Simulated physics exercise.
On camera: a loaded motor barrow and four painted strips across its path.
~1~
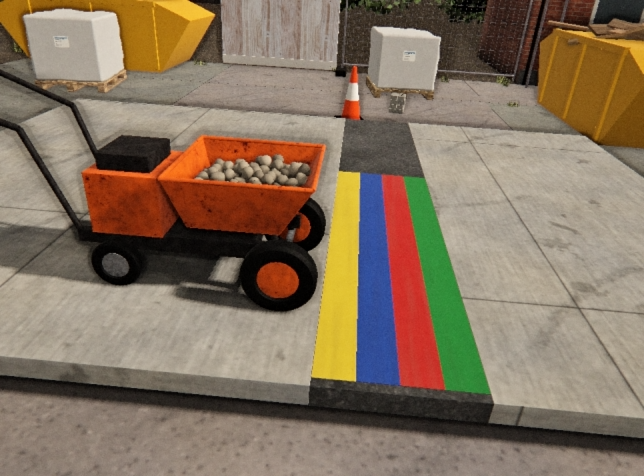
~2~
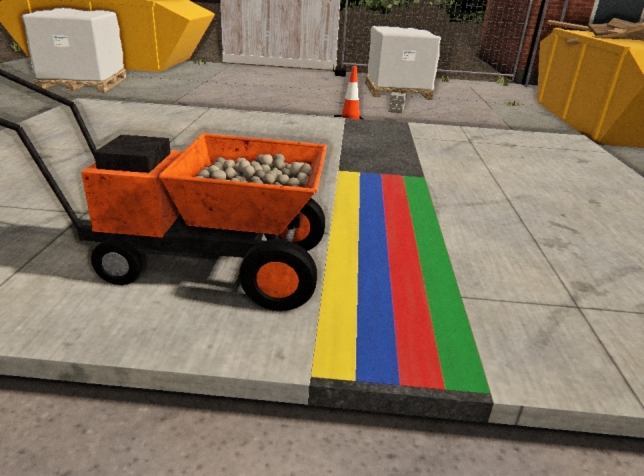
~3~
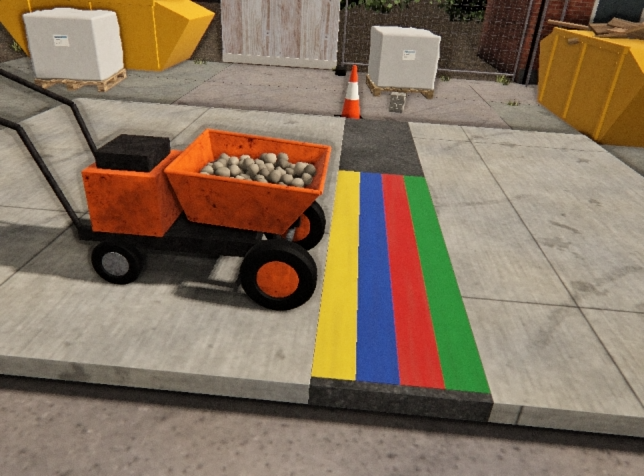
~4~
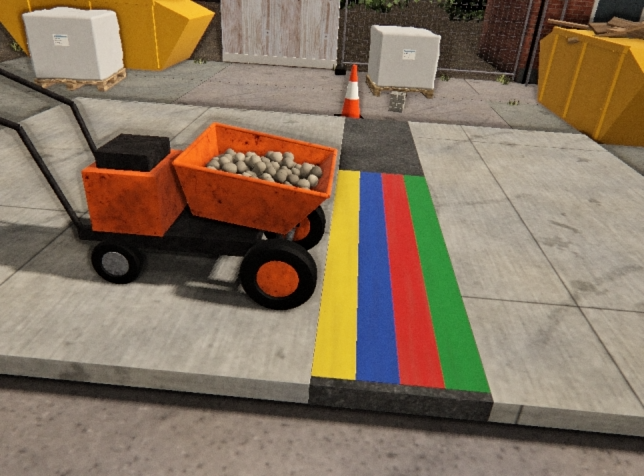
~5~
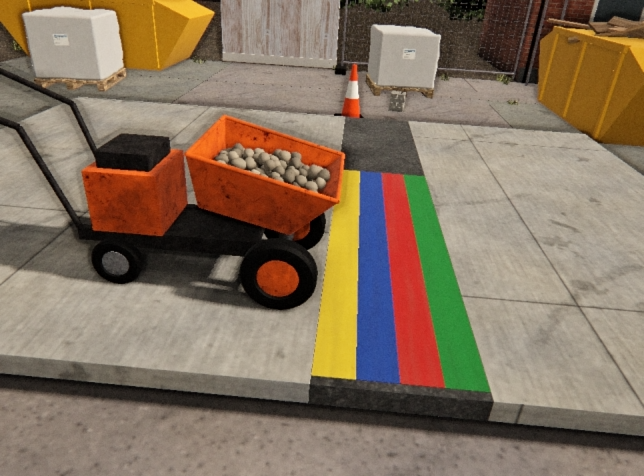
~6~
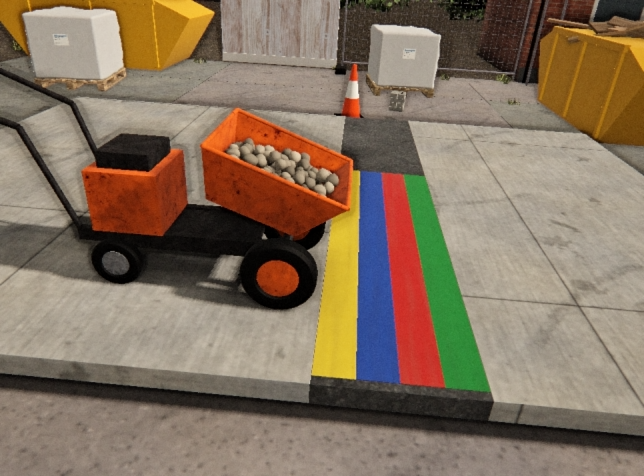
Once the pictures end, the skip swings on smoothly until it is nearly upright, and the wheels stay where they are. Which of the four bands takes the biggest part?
The heap favours the red strip.
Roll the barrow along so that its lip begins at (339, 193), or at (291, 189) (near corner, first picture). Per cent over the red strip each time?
The first gives 30 %, the second 30 %.
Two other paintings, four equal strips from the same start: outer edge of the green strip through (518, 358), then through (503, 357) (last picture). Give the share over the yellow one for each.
In turn 0 and 0 in a hundred.
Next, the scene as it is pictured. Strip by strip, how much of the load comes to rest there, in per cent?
About: Yellow strip 0, blue strip 20, red strip 40, green strip 20 per cent.
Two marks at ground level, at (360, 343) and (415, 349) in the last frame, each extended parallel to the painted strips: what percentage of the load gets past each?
The first gives 80 %, the second 50 %.
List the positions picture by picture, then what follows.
The first picture shows lip of the skip near (313, 191), level; top of the load near (259, 176), river pebbles; yellow strip near (337, 339); blue strip near (377, 343); red strip near (417, 346); green strip near (458, 350).
The second picture shows lip of the skip near (314, 191), tipped barely; top of the load near (248, 171).
The third picture shows lip of the skip near (320, 193), tipped barely; top of the load near (253, 170).
The fourth picture shows lip of the skip near (328, 196), tipped a little; top of the load near (240, 168).
The fifth picture shows lip of the skip near (337, 202), tipped a little; top of the load near (249, 164).
The sixth picture shows lip of the skip near (348, 209), tipped clearly; top of the load near (245, 164); yellow strip near (337, 337); blue strip near (377, 341); red strip near (417, 344); green strip near (458, 348).
Shortly afterwards, skip tipped steeply; the whole lot in the skip.
Next, skip tipped right over; the bulk in the skip; a little over the blue strip; a little over the red strip.
Some moments later, skip tipped right over; near a quarter in the skip; a little over the blue strip; near a third over the red strip; near a quarter over the green strip; a little off the paint.
In the end, skip tipped right over; a little in the skip; none at all over the yellow strip; near a quarter over the blue strip; near a third over the red strip; near a quarter over the green strip; a little off the paint.
